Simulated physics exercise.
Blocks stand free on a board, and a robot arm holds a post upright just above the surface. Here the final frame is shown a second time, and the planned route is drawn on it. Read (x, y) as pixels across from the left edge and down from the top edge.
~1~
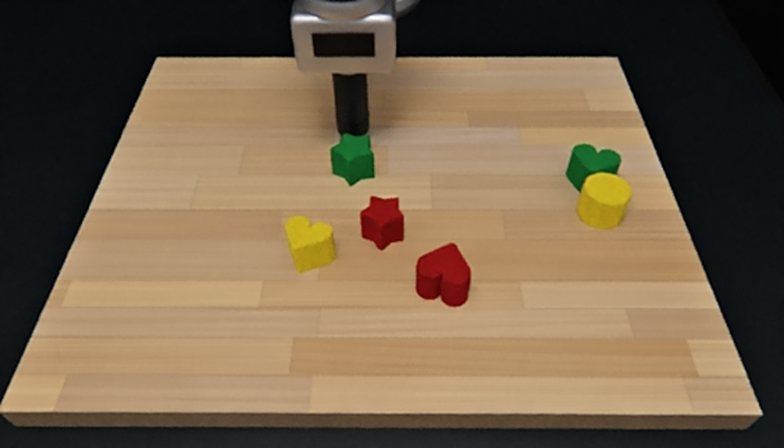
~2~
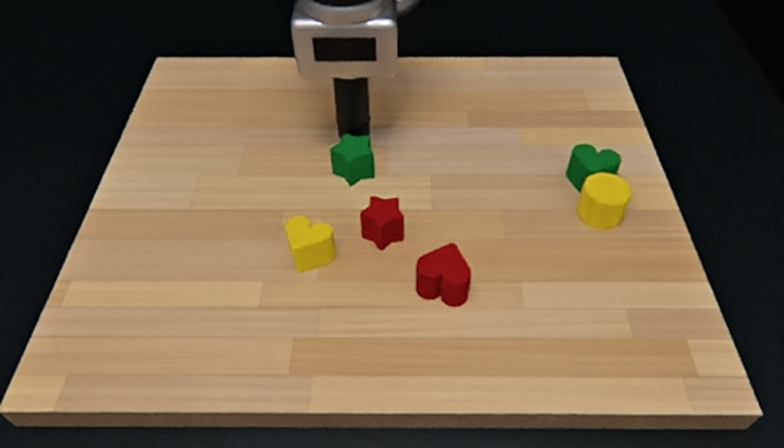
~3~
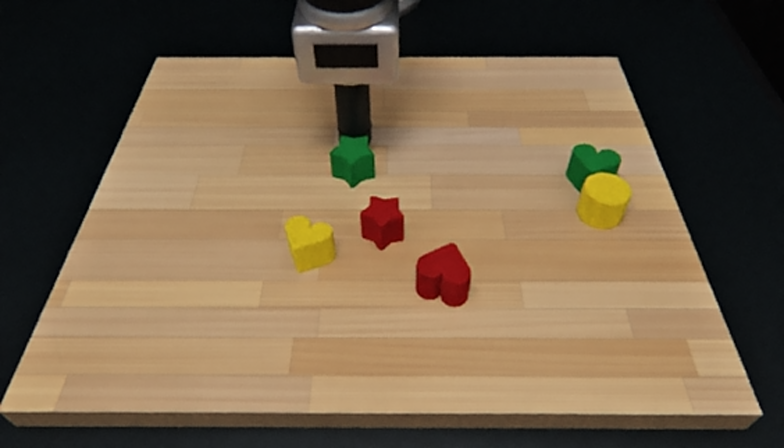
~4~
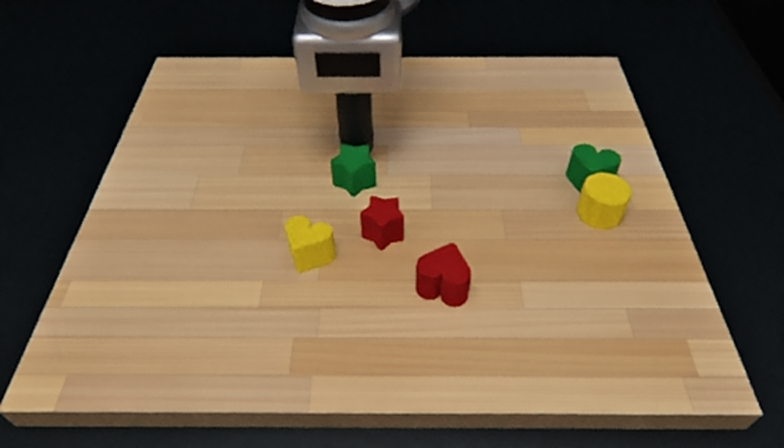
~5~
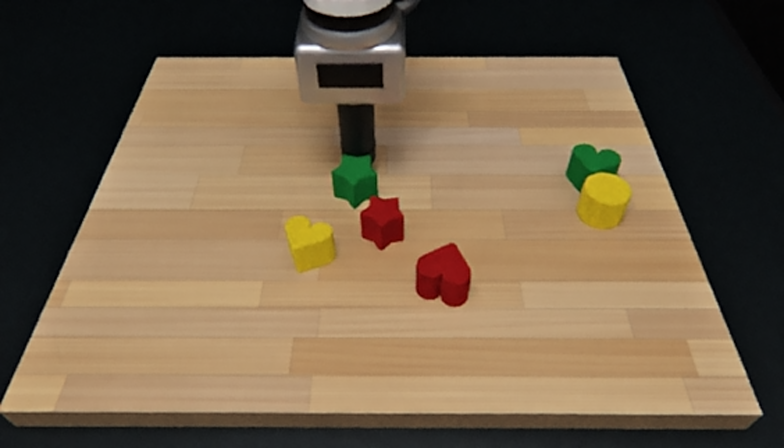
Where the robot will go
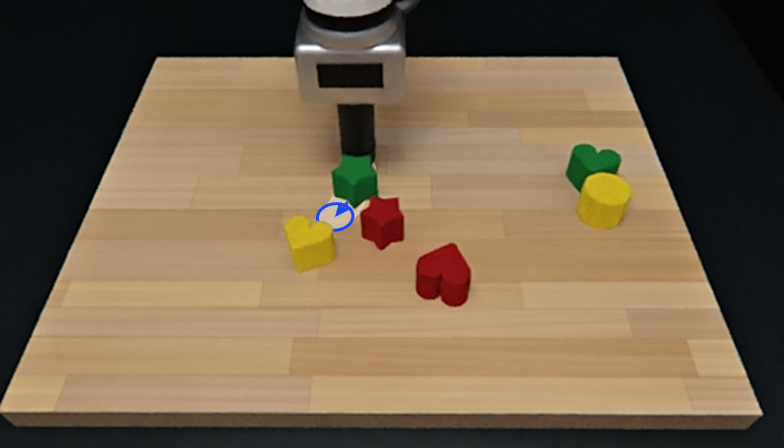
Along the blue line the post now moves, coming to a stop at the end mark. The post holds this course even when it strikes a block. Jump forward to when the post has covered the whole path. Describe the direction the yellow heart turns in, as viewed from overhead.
From overhead, the rotation is clockwise.
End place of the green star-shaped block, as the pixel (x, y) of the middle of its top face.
Answer: (338, 218).
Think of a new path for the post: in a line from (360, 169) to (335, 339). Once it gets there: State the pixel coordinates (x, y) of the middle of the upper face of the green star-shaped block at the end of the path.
Around (327, 355).
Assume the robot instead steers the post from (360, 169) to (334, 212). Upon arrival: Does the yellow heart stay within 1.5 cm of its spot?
Short answer: Yes.
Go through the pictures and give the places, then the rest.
Post tip at (353, 129); block tops, yellow heart at (307, 231); green star-shaped block at (353, 146); red star-shaped block at (383, 209), in the first frame.
Post at (354, 134); blocks unchanged, in the second frame.
Post at (355, 140); green star-shaped block at (353, 148), in the third frame.
Post at (357, 148); green star-shaped block at (353, 156), in the fourth frame.
Post at (359, 158); yellow heart at (307, 231); green star-shaped block at (355, 167); red star-shaped block at (383, 209), in the fifth frame.
Path on the board, from (360, 169) over (352, 193) to (335, 217).
The first path, step by step. Halfway along, post at (351, 183); green star-shaped block at (347, 193); red star-shaped block at (385, 213).
At the end, post at (334, 206); yellow heart at (305, 236), turned 20° clockwise; green star-shaped block at (338, 218), turned 15° anticlockwise; red star-shaped block at (386, 215).
